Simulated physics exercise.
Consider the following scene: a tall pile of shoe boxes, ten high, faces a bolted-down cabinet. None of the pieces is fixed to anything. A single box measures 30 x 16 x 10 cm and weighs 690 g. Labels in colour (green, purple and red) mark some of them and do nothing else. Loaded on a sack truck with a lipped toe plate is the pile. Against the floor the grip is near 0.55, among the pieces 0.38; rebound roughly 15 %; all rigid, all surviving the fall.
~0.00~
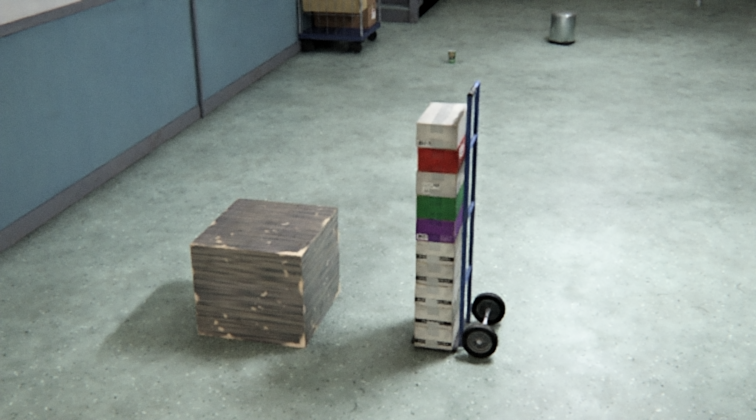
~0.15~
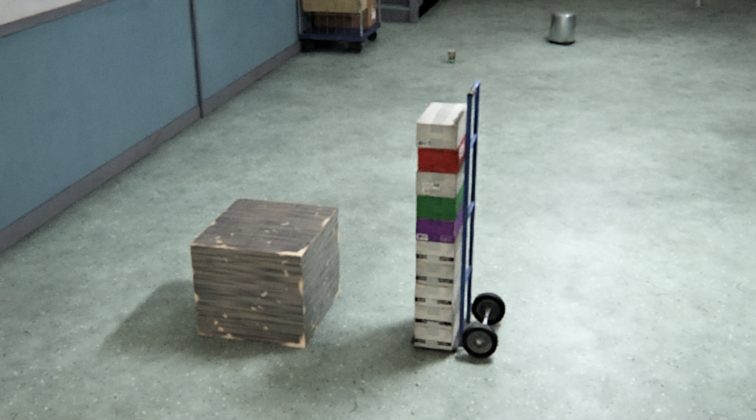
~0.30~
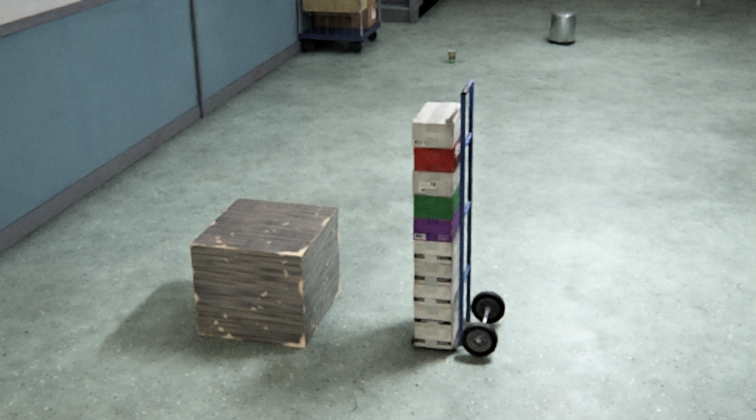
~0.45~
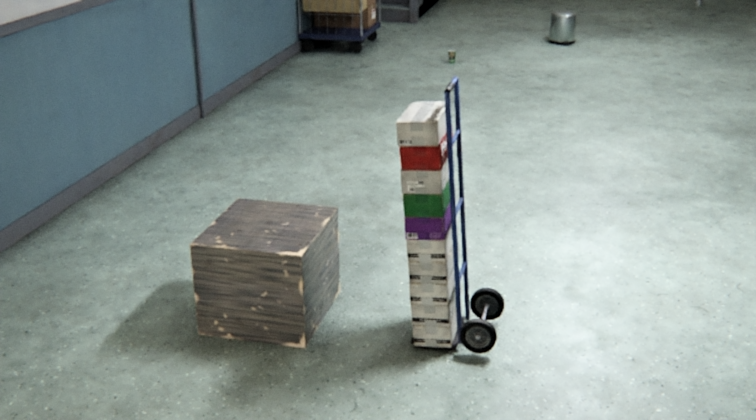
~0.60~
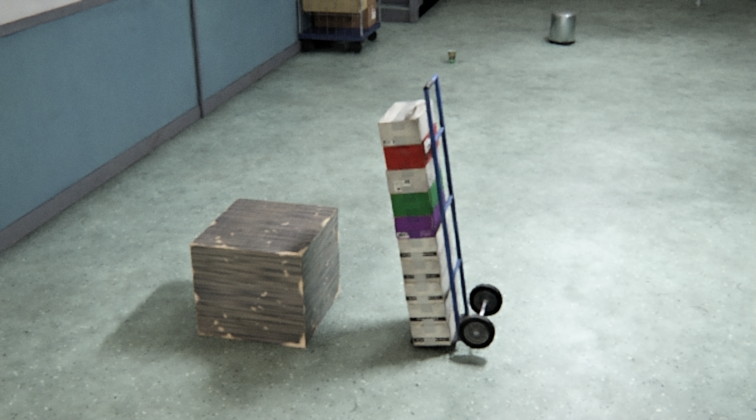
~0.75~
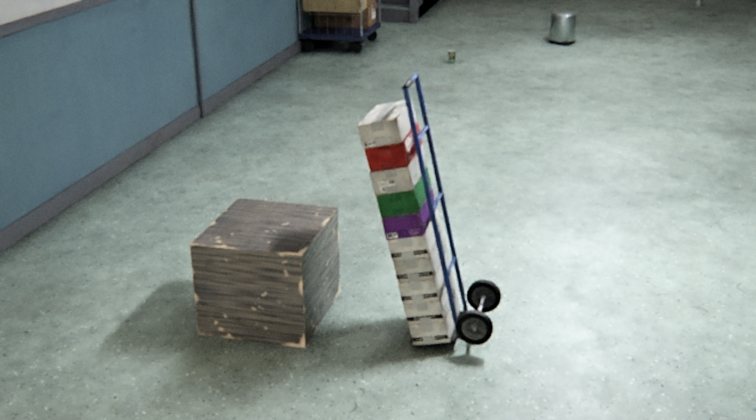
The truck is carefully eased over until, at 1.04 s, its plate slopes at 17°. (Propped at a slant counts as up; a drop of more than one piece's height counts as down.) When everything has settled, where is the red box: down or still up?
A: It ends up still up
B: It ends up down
(B) It ends up down.
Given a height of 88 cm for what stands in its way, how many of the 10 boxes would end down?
Result - 0.
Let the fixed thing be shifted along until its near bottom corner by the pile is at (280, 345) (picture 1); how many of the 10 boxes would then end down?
Count at the end: 7.
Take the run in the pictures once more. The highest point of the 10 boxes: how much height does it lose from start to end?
By about 40 cm, start to end.
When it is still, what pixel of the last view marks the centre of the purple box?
It ends up centred close to (340, 236).
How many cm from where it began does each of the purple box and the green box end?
So purple shifts 45 cm, while green shifts 55 cm.
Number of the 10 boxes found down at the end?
The number is 6.
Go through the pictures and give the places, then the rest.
In the first frame (pixels give the middle of a visible side), truck frame (468, 151) 0° forward; red box (437, 161); green box (436, 208); purple box (435, 231); none has stirred.
The second frame shows truck frame (468, 151) 0° forward; red box (437, 161).
The third frame shows truck frame (463, 150) 1° forward; red box (434, 160) 16 mm from its place; green box (433, 208) 12 mm from its place; movement in 6 of them.
The fourth frame shows truck frame (450, 147) 4° forward; red box (420, 159) 5° from how it stood; green box (423, 206) 5° from how it stood; steepest lean 5°, the box at (417, 134); movement in 10 of them.
The fifth frame shows truck frame (433, 144) 9° forward; red box (404, 158) 9° from how it stood; green box (411, 205) 9° from how it stood; steepest lean 9°, the box at (399, 133); movement in 10 of them.
The sixth frame shows truck frame (417, 142) 13° forward; red box (386, 158) 14° from how it stood; green box (397, 204) 14° from how it stood; purple box (402, 227) 14° from how it stood; steepest lean 14°, the box at (379, 134); movement in 10 of them.
After 0.92 s, none of the 10 boxes down, 10 disturbed; red box 21° from how it stood; green box 21° from how it stood.
After 1.12 s, 2 of the 10 boxes down; red box 37° from how it stood, 12 cm lower; green box 37° from how it stood, 8 cm lower.
After 1.58 s, 6 of the 10 boxes down; red box on its side; green box 50° from how it stood, 15 cm lower.
In the end (2.3 s), 6 of the 10 boxes down; red box upside down; green box 50° from how it stood, 15 cm lower; purple box 50° from how it stood, 14 cm lower. From the last view, middles, red box near (142, 282), green box near (327, 216).
